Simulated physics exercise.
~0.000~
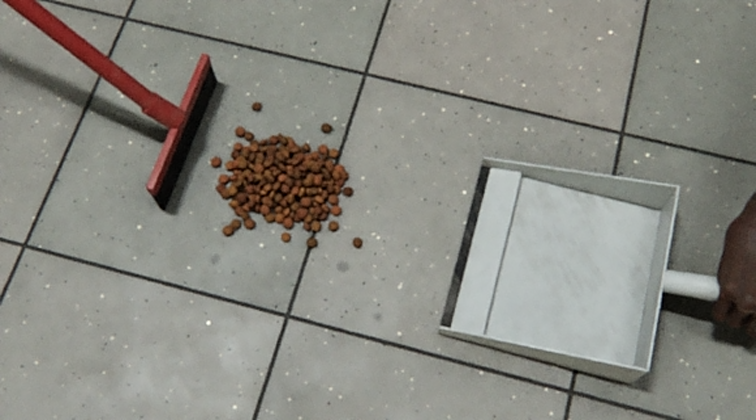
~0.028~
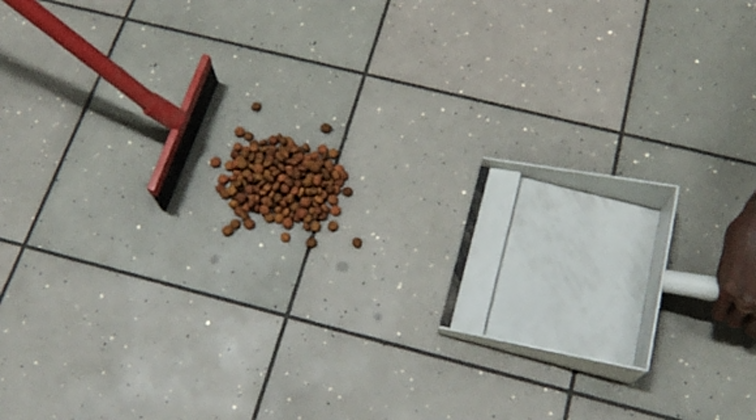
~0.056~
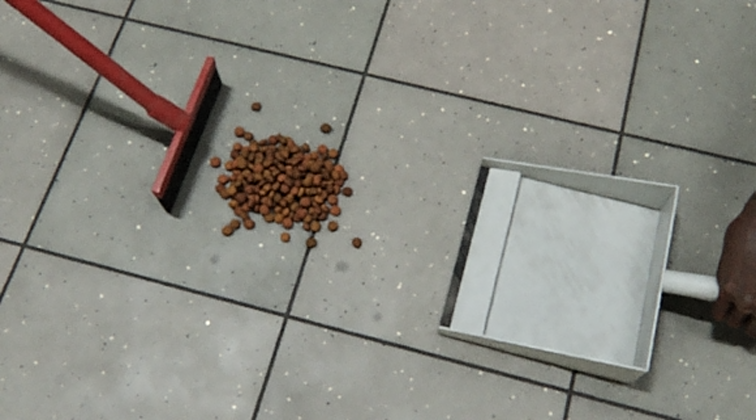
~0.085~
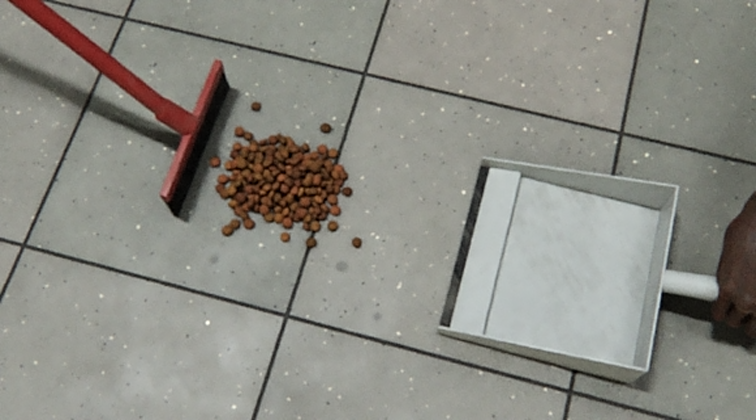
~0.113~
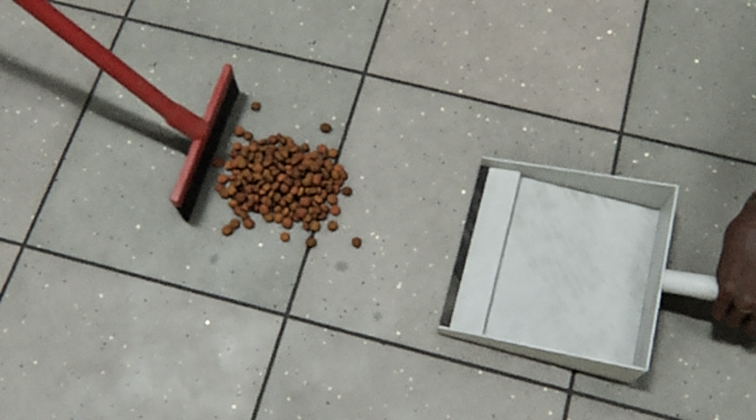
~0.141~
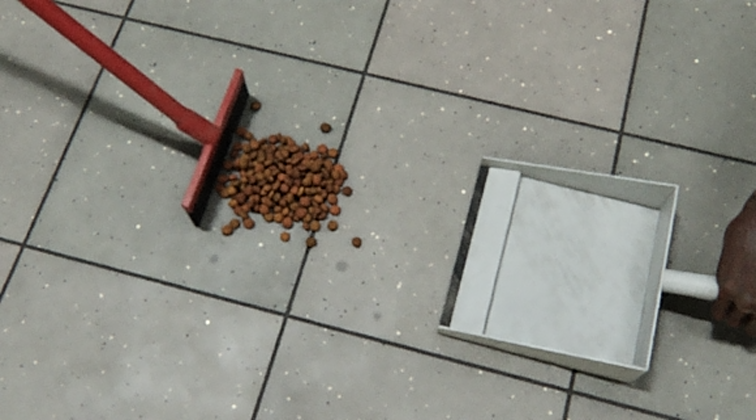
At first, a red-handled sweeping tool with a dark blade sits left of a loose pile of brown kibble on gray tiles, while a hand holds a pale dustpan at right. The blade then slides slowly rightward until it meets the pile's left edge; the dustpan stays still.
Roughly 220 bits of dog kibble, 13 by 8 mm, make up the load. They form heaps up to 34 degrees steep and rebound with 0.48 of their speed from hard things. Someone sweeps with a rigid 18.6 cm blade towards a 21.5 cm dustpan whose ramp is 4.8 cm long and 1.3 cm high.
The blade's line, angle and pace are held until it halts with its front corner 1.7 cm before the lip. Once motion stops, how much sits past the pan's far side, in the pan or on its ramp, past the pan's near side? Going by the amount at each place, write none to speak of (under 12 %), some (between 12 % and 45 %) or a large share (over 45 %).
Far side: None to speak of, pan: A large share, near side: None to speak of.
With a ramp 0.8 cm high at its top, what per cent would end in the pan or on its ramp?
I'd expect close to 55 per cent.
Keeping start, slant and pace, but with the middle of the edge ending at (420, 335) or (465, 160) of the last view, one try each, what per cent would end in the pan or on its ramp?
About 25 % and 30 %.
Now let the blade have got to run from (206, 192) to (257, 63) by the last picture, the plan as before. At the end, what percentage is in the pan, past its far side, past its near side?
Pan 30, far 20, near 0.
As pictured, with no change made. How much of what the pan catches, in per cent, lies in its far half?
Share: Approx. 40 %.
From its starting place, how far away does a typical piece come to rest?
Roughly 24 centimetres.
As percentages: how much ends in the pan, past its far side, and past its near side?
In per cent - far side 5, pan 50, near side 5.
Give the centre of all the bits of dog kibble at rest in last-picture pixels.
Near (464, 253).
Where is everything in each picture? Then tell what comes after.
The first frame shows blade from (153, 190) to (206, 61), moved 0.0 cm, 0 of the pieces shifted so far; middle of the pieces at (281, 182); pan at (570, 274).
The second frame shows blade from (154, 191) to (207, 62), moved 0.2 cm, 0 of the pieces shifted so far; middle of the pieces at (281, 182).
The third frame shows blade from (158, 193) to (211, 64), moved 0.8 cm, 0 of the pieces shifted so far; middle of the pieces at (281, 182).
The fourth frame shows blade from (166, 197) to (219, 67), moved 1.9 cm, 0 of the pieces shifted so far; middle of the pieces at (281, 181).
The fifth frame shows blade from (177, 202) to (229, 72), moved 3.4 cm, 0 of the pieces shifted so far; middle of the pieces at (280, 181).
The sixth frame shows blade from (188, 207) to (240, 76), moved 4.9 cm, 18 of the pieces shifted so far; middle of the pieces at (281, 181); pan at (569, 273). Its pace works out near 0.54 m/s, heading 12 degrees towards the viewer's side.
After 0.41 s, middle of the blade 17 cm from the lip; 0 % over the lip, far side 5 %, near side 0 %.
After 0.59 s, middle of the blade 7 cm from the lip; 0 % over the lip, far side 5 %, near side 5 %.
After 0.89 s, middle of the blade 2 cm from the lip; 50 % over the lip, far side 5 %, near side 5 %.
By 1.3 s all is still; far side 5 %, pan 50 %, near side 5 %, in front of the lip or behind the blade 35 %.
